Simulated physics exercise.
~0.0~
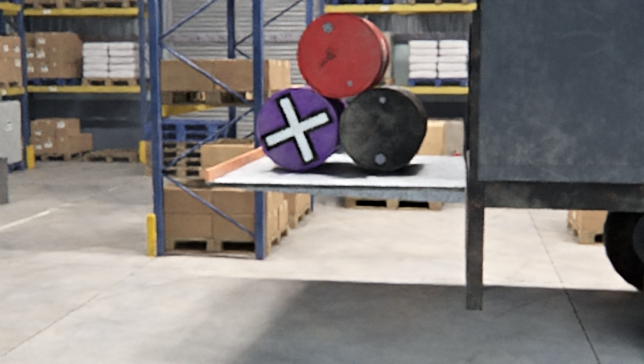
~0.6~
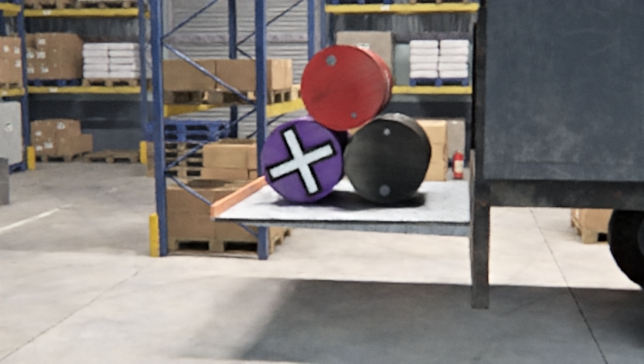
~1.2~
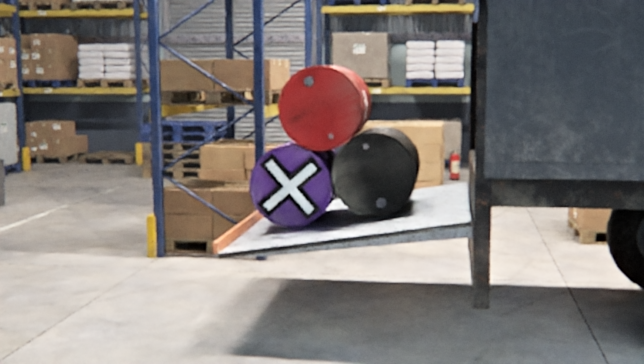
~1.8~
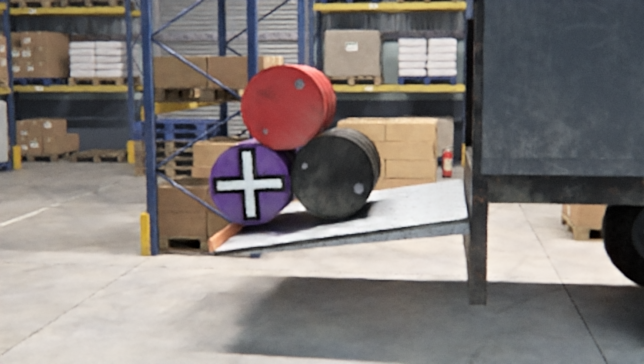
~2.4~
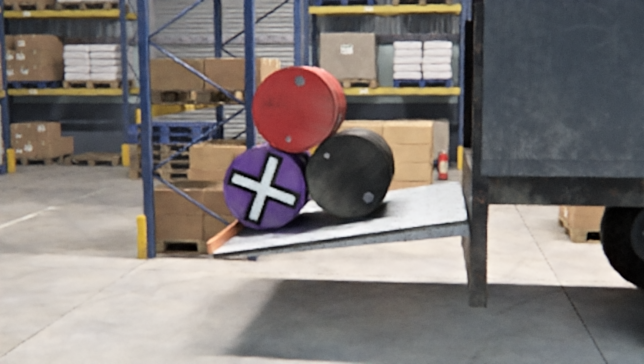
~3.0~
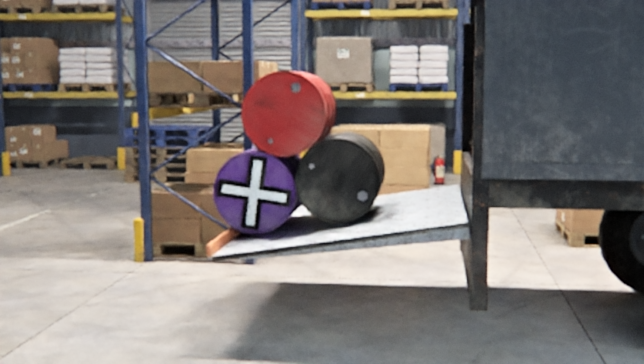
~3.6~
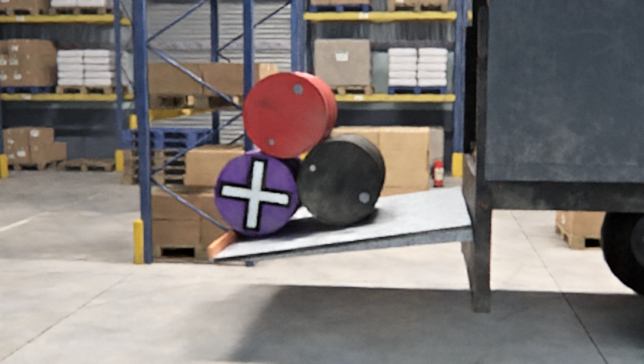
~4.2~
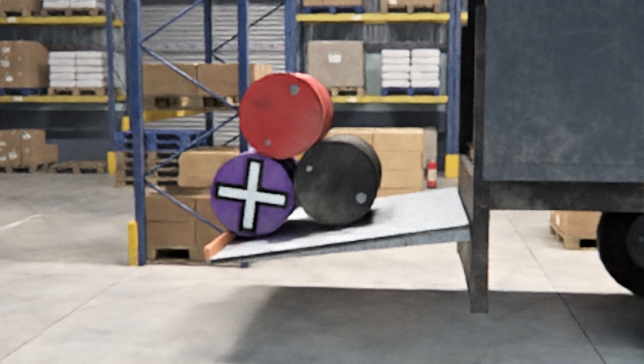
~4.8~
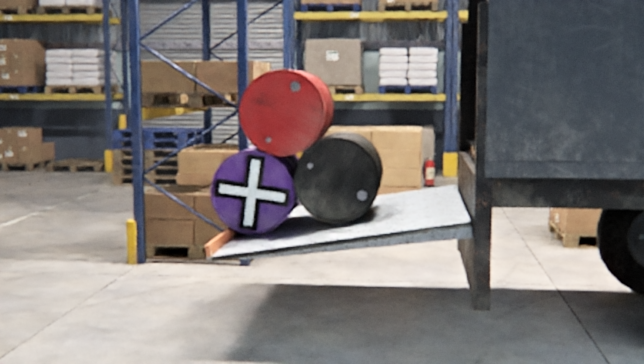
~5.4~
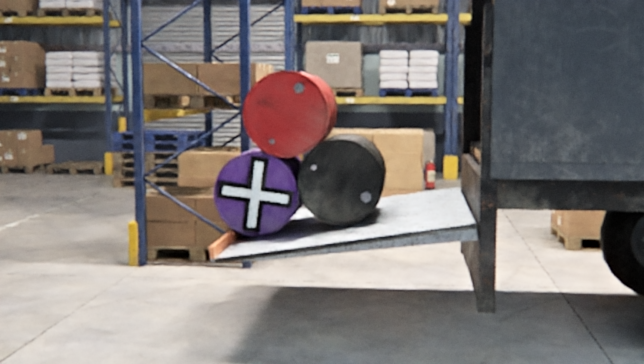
Three stacked drums descending on a lorry's tail lift, rolling left as it tilts, rocking back slightly and settling against the raised stop.
